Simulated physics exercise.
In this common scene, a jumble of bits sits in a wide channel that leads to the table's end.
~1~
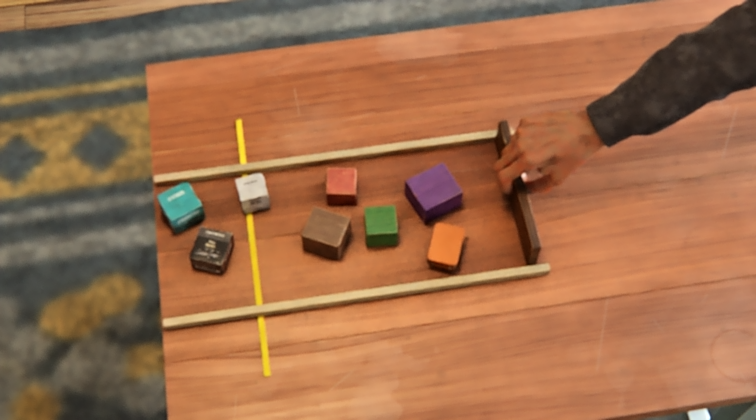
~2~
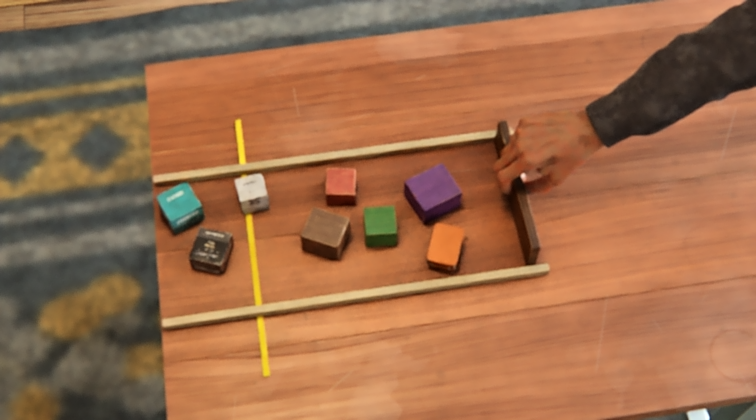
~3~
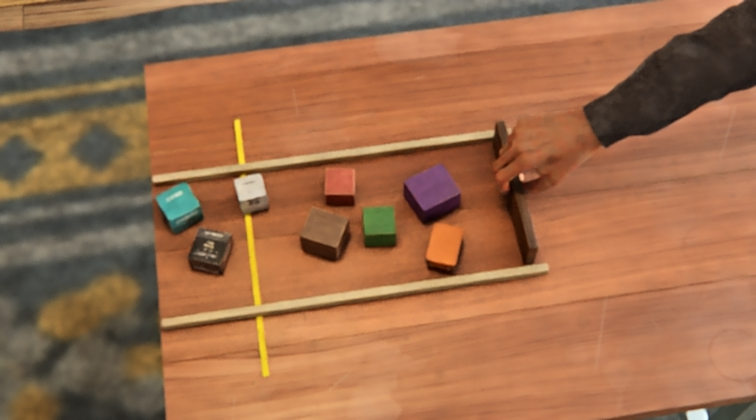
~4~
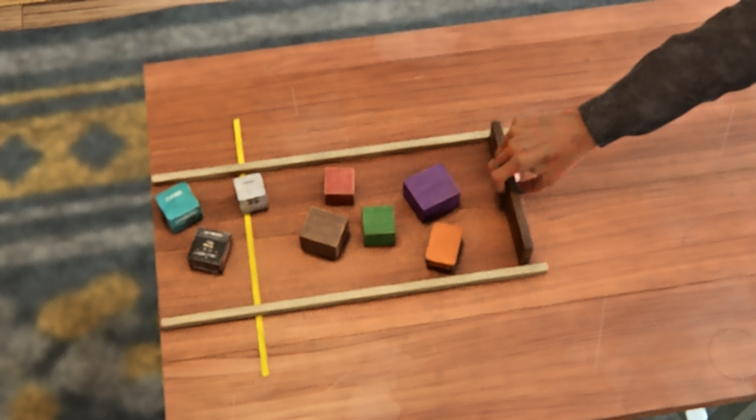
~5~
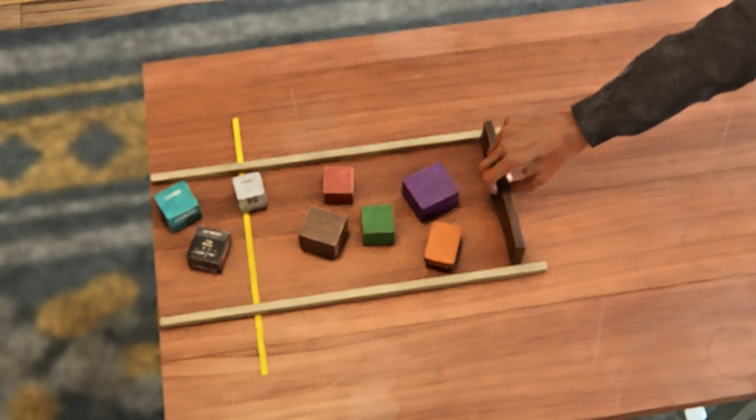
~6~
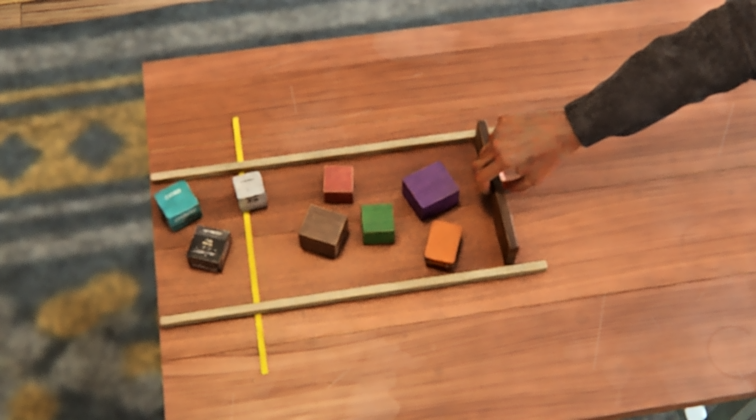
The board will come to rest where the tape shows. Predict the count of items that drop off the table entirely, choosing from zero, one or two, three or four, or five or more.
The count is one or two.
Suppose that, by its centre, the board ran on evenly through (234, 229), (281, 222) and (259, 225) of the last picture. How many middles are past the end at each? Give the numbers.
The counts are 3, 0 and 1, in that order.
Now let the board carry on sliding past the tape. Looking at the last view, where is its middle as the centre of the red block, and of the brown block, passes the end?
The red block puts it at (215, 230), the brown block at (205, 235).
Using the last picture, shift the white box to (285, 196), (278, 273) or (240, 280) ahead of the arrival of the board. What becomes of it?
Safe; Safe; Safe.
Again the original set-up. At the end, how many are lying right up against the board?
That makes 3.
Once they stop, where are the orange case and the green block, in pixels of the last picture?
You'll see the orange case at (240, 286), with the green block at (230, 242).
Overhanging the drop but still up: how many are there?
2 overhanging.
Soon after, none off yet; turquoise box at rest near (178, 205); black box at rest near (209, 248); white box at rest near (250, 192).
Then, none off yet; turquoise box moved a little near (160, 209); black box moved a little near (193, 249); white box moved well along near (192, 198).
At rest, the number that fall off is one or two; fallen, turquoise box.
